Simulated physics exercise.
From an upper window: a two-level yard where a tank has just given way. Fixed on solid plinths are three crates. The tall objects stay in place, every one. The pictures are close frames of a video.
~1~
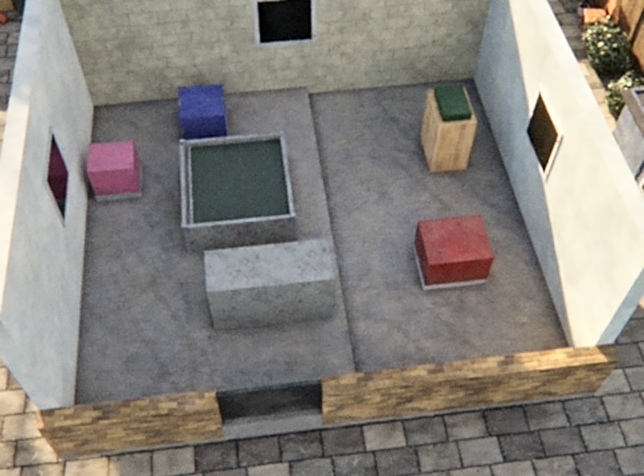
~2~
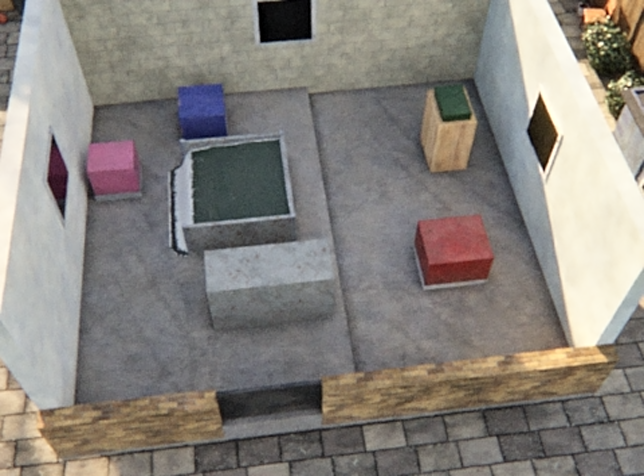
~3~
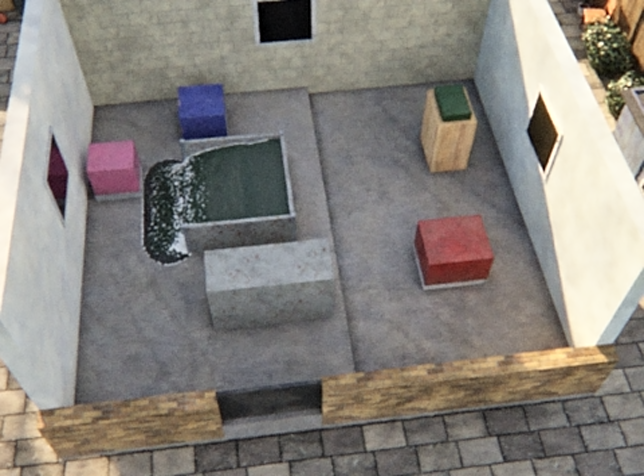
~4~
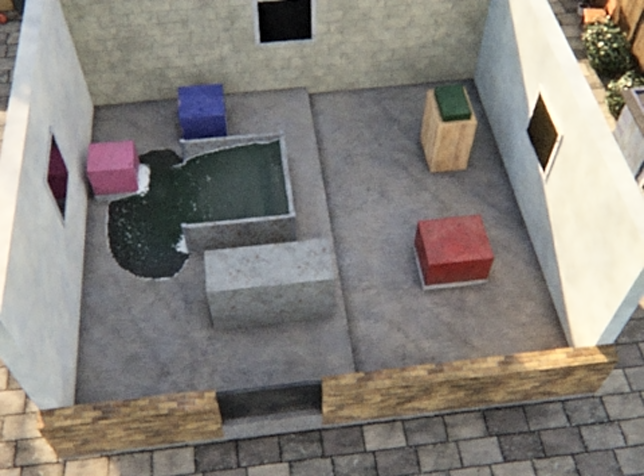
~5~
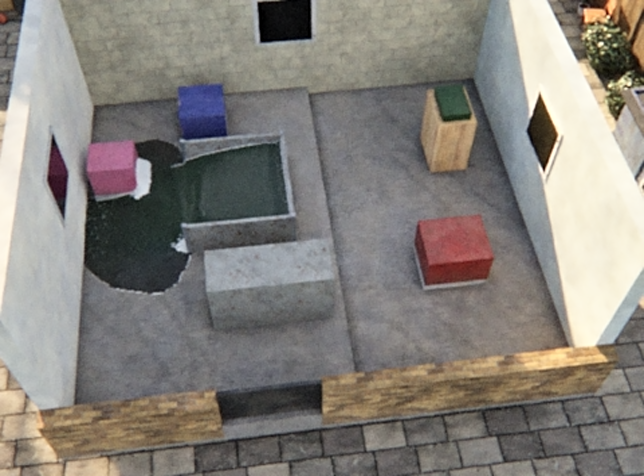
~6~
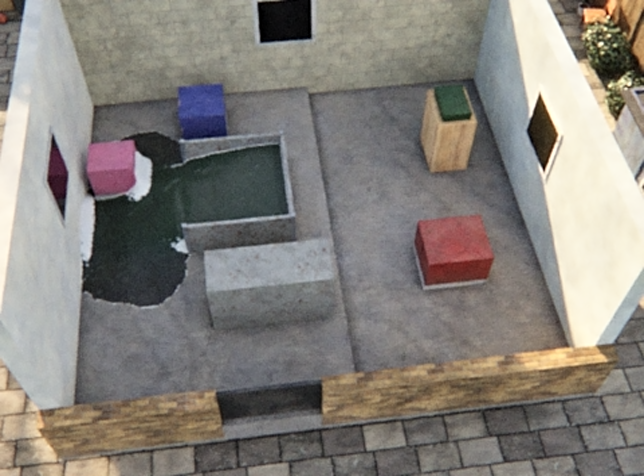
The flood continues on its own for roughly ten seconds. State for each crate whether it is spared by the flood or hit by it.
The red crate is spared; the blue crate is hit; the pink crate is hit.
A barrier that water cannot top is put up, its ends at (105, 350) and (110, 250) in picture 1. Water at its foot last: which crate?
It's the one in red.
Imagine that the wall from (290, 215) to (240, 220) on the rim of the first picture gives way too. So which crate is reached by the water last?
That is the crate marked blue.
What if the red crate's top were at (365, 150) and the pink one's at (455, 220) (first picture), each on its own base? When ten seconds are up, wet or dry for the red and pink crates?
Red crate: Not reached; pink crate: Not reached.
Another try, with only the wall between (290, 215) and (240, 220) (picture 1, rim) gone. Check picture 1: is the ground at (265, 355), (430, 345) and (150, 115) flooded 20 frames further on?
Those three come out moisture-free, soaked and moisture-free, one after another.
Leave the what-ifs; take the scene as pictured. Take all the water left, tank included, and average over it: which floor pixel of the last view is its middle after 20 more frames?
I'd place it roughly at (162, 244).
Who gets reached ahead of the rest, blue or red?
The crate marked blue, then.
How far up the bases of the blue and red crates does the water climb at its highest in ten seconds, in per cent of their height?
In turn 340 and 70 per cent.
A moment on, water covers 20 % of the floor; the red crate not reached, the blue crate water round its plinth, the pink crate water round its plinth.
Next, water covers 25 % of the floor; the red crate not reached, the blue crate water round its plinth, the pink crate water round its plinth.
Then, water covers 35 % of the floor; the red crate not reached, the blue crate water round its plinth, the pink crate water round its plinth.
Later, water covers 60 % of the floor; the red crate water round its plinth, the blue crate water round its plinth, the pink crate water round its plinth.
In the end, water covers 85 % of the floor; the red crate stayed above the water, the blue crate was topped, the pink crate was topped.
